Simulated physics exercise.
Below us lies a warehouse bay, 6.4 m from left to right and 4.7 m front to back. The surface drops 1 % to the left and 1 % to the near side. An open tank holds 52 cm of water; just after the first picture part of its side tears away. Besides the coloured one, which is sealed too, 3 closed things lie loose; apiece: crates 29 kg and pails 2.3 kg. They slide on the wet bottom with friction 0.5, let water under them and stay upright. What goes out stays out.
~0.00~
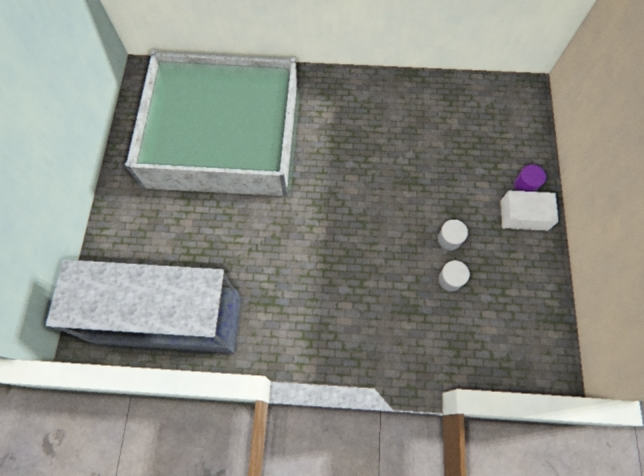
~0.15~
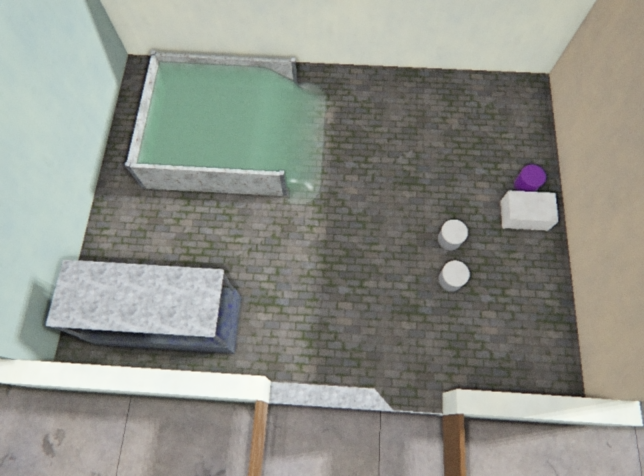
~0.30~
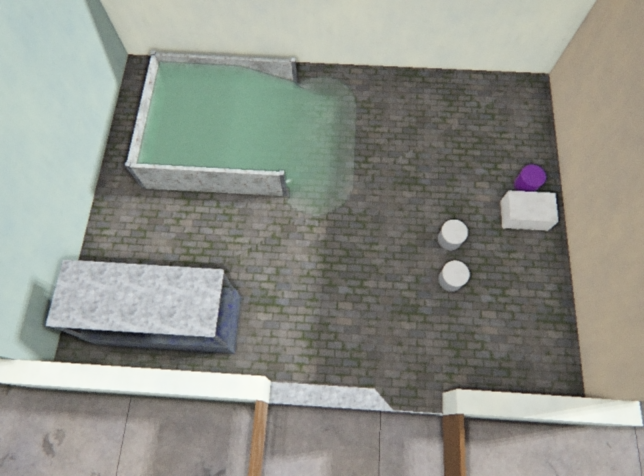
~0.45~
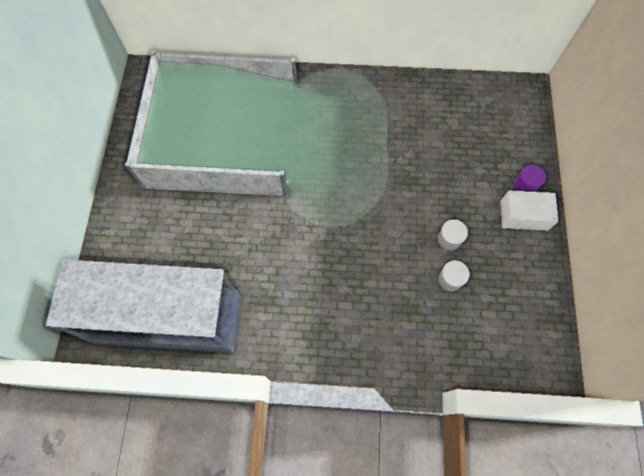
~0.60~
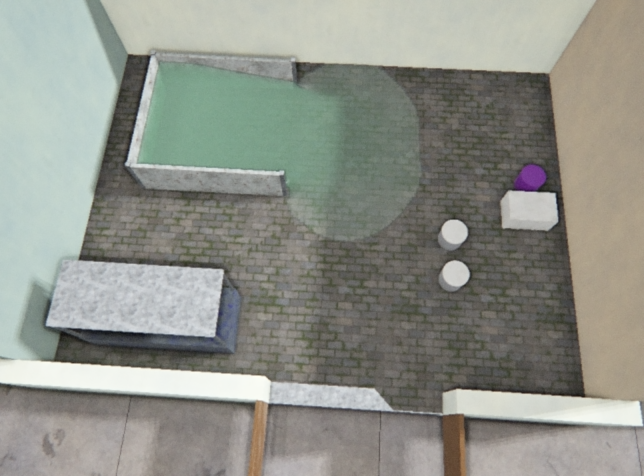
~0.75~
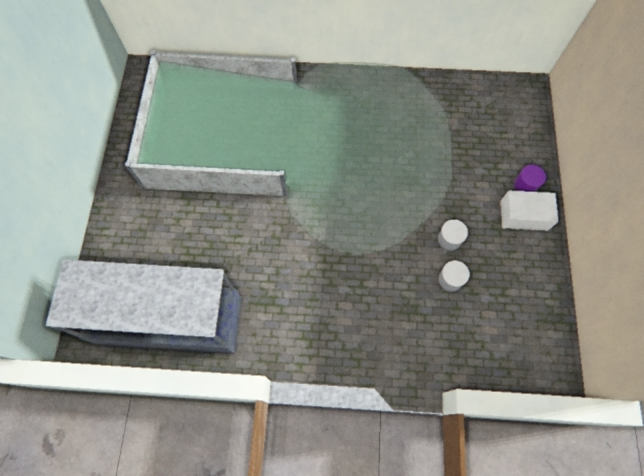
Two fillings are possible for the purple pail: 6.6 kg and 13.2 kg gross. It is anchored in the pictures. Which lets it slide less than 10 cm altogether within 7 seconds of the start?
I expect that neither weight holds it.
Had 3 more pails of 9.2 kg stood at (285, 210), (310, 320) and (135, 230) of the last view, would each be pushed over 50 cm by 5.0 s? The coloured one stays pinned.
In turn: Less, under, short of it.
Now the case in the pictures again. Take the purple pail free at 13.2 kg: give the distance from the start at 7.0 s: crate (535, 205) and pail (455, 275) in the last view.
In turn: 300 cm, washed out.
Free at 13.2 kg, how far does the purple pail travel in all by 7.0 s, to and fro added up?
Some 200 cm in all.
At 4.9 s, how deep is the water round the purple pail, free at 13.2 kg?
Roughly 9 cm.
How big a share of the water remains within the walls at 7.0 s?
Some 90 per cent remains.
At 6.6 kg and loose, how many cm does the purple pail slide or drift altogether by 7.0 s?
About 250 cm.
After 1.4 s the purple pail would be 9 cm from its start with 6.6 kg and 1 cm from its start with 13.2 kg; 7 cm of water round it then.
After 3.1 s the purple pail would be 80 cm from its start with 6.6 kg and 28 cm from its start with 13.2 kg; 21 cm of water round it then.
After 4.9 s the purple pail would be 206 cm from its start with 6.6 kg and 133 cm from its start with 13.2 kg; 9 cm of water round it then.
After 7.0 s the purple pail would be 196 cm from its start with 6.6 kg and 133 cm from its start with 13.2 kg; 8 cm of water round it then.
